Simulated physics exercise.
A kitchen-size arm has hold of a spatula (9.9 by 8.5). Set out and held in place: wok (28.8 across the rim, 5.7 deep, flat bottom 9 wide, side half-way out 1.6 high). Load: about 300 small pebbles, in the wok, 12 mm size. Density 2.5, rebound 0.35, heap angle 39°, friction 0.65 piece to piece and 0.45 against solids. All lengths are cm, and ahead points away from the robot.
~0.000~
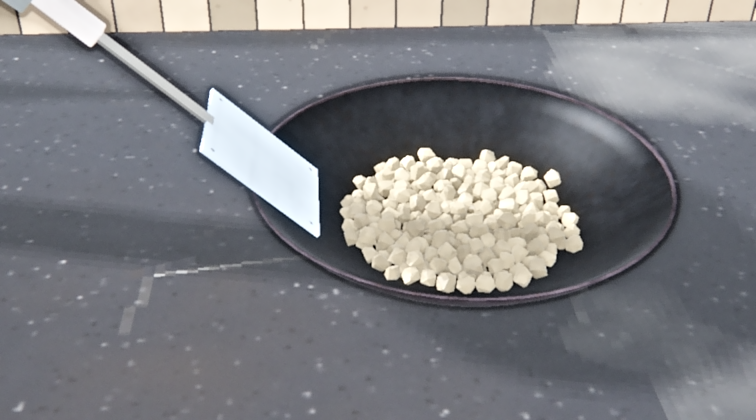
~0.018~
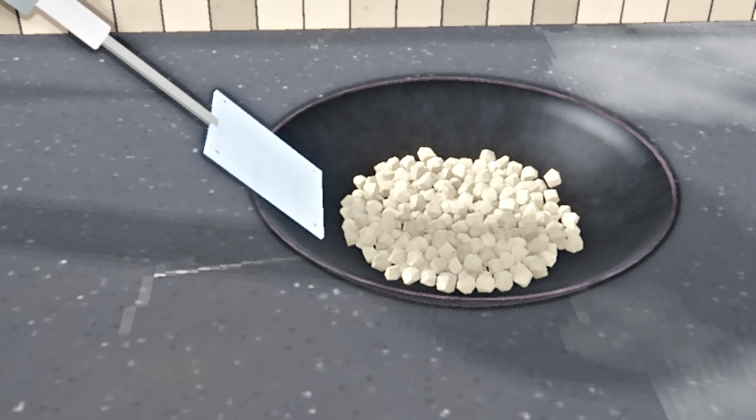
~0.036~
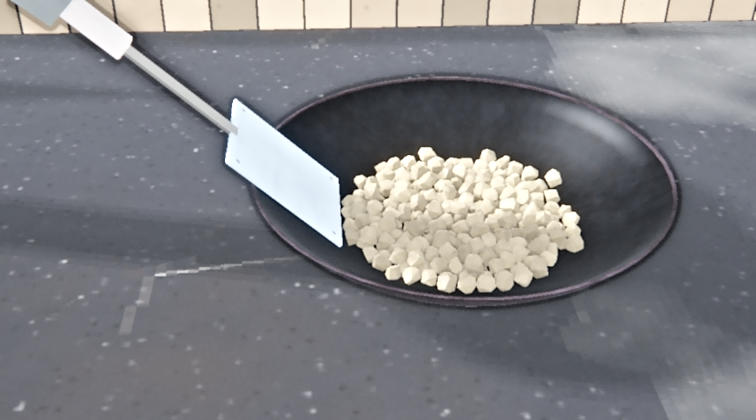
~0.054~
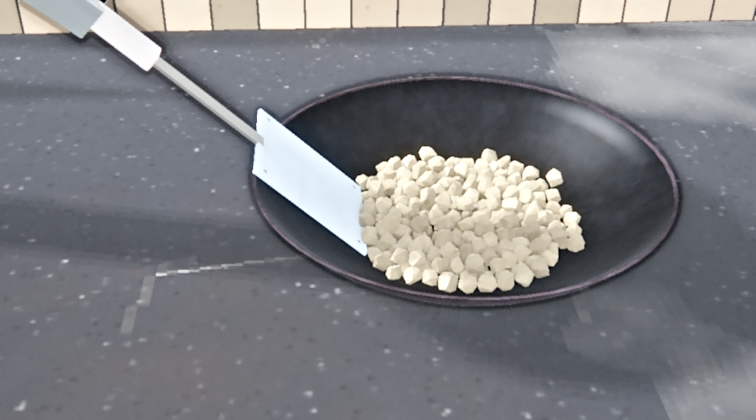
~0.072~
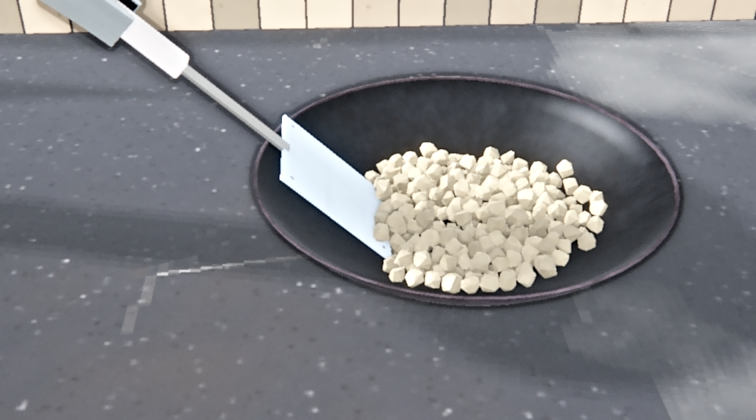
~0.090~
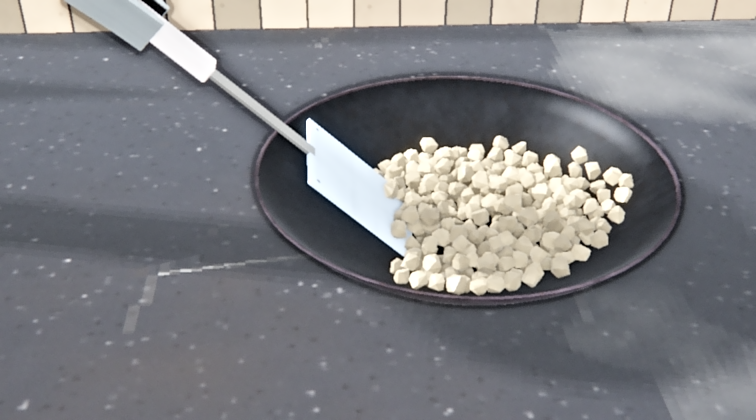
A black wok holding a heap of small cream-coloured pebbles sits on a dark speckled countertop, seen from above at an angle, with a strip of beige tiles behind. A pale, flat spatula with a grey and white handle slants in from the upper left. The spatula slides rightward and slightly down into the pebbles, pushing them to the right and spreading the heap, while the camera stays still.
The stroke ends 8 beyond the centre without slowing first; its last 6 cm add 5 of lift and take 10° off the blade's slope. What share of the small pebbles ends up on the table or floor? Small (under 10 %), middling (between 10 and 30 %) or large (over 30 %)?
On the table or floor the share is middling, between 10 and 30 %.
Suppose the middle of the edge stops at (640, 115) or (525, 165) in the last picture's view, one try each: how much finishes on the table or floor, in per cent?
Some 50 and 5 per cent.
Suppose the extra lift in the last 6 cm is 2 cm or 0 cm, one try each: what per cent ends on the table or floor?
Some 30 and 25 per cent.
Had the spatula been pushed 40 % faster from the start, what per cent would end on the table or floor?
It would be near 25 per cent.
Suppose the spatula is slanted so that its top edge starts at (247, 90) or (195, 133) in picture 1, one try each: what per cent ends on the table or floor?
Some 20 and 15 per cent.
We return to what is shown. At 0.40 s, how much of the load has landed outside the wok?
Roughly 10 per cent.
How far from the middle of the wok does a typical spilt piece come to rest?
Roughly 30 cm.
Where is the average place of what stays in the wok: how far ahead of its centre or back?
Roughly 5.5 cm ahead.
After 0.13 s, sloping 44°, highest piece 7 above the table; 296 in the wok, 1 on the blade or in flight.
After 0.18 s, sloping 40°, highest piece 8 above the table; 293 in the wok, 4 on the blade or in flight.
After 0.40 s, sloping 34°, highest piece 10 above the table; 257 in the wok, 24 on the table or floor, 16 on the blade or in flight.
After 1.45 s, sloping 34°, highest piece 7 above the table; 257 in the wok, 40 on the table or floor.
In the end, 257 in the wok, 40 on the table or floor. That is 13 % on the table or floor.
